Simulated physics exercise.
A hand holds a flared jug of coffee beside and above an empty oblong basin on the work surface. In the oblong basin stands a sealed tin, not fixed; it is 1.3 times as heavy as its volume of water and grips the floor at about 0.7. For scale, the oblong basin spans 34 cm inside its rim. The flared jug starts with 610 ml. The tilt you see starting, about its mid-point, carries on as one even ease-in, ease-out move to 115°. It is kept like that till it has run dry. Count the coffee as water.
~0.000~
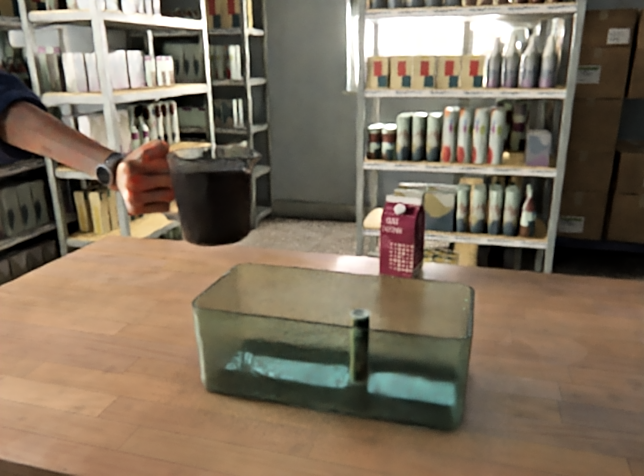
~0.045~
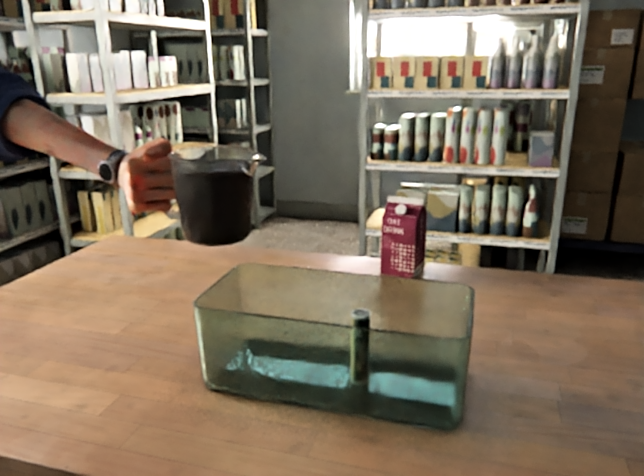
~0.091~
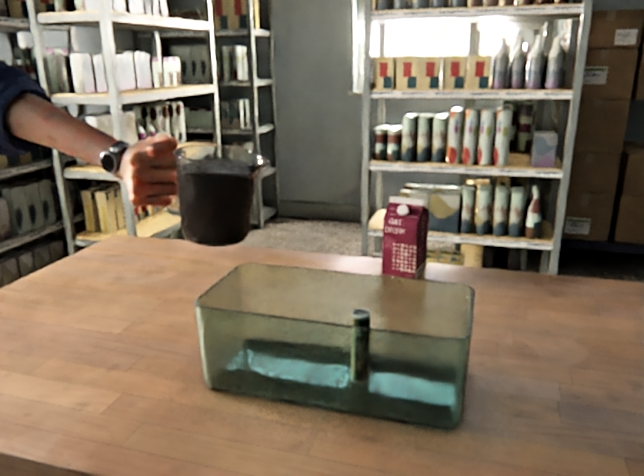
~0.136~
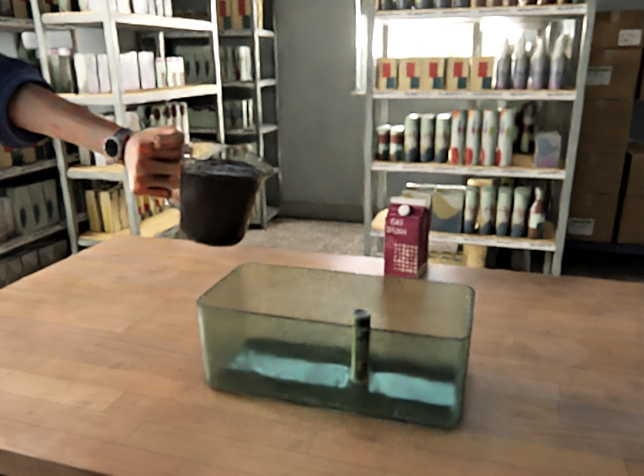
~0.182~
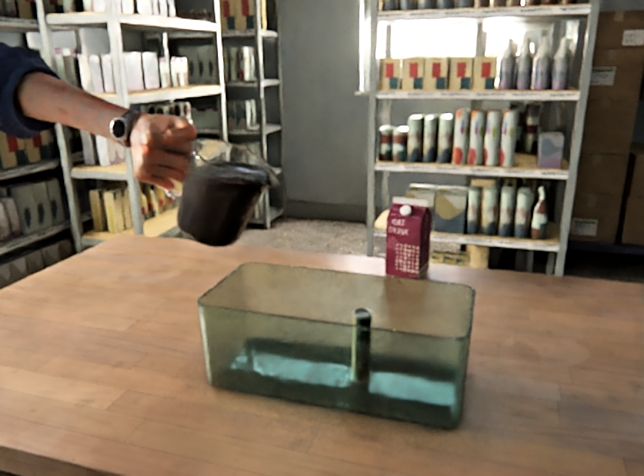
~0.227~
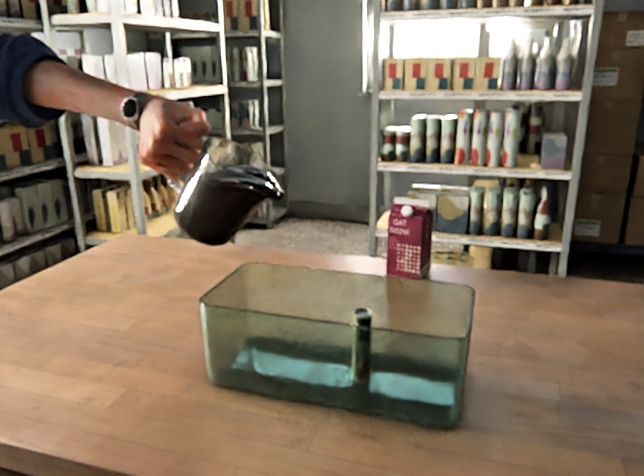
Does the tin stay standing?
It remains upright.
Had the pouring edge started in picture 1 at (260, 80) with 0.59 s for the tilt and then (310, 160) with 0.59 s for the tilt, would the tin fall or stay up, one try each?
First it falls; then it goes over.
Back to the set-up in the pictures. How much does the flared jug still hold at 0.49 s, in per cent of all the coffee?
Some 42 per cent.
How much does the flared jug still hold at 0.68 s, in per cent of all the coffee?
Some 4 per cent.
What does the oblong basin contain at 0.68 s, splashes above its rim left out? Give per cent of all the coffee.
Some 90 per cent.
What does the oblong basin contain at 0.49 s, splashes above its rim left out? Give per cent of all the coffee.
Near 34 in a hundred.
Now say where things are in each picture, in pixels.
The first picture shows tilt 0°; pouring edge (261, 156); surface from (180, 164) to (250, 166); the oblong basin's rim runs from (216, 284) to (472, 312); the tin's top is at (360, 316).
The second picture shows tilt 2°; pouring edge (263, 158); surface from (182, 164) to (252, 168).
The third picture shows tilt 7°; pouring edge (268, 164); surface from (186, 162) to (255, 171).
The fourth picture shows tilt 14°; pouring edge (273, 173); surface from (192, 163) to (261, 172).
The fifth picture shows tilt 25°; pouring edge (279, 185); surface from (196, 168) to (271, 178).
The sixth picture shows tilt 37°; pouring edge (282, 199); surface from (191, 184) to (277, 188); 1 per cent is over the edge.
After 0.49 s the tilt is 106° and 41 per cent is still to pour; the tin stands where it began.
After 0.68 s the tilt is 115° and 4 per cent is still to pour; the tin stands where it began.
After 0.87 s the tilt is 115° and 0 per cent is still to pour; the tin stands where it began.
After 1.09 s the tilt is 115° and 0 per cent is still to pour; the tin stands where it began.
In the end the tin stands where it began.
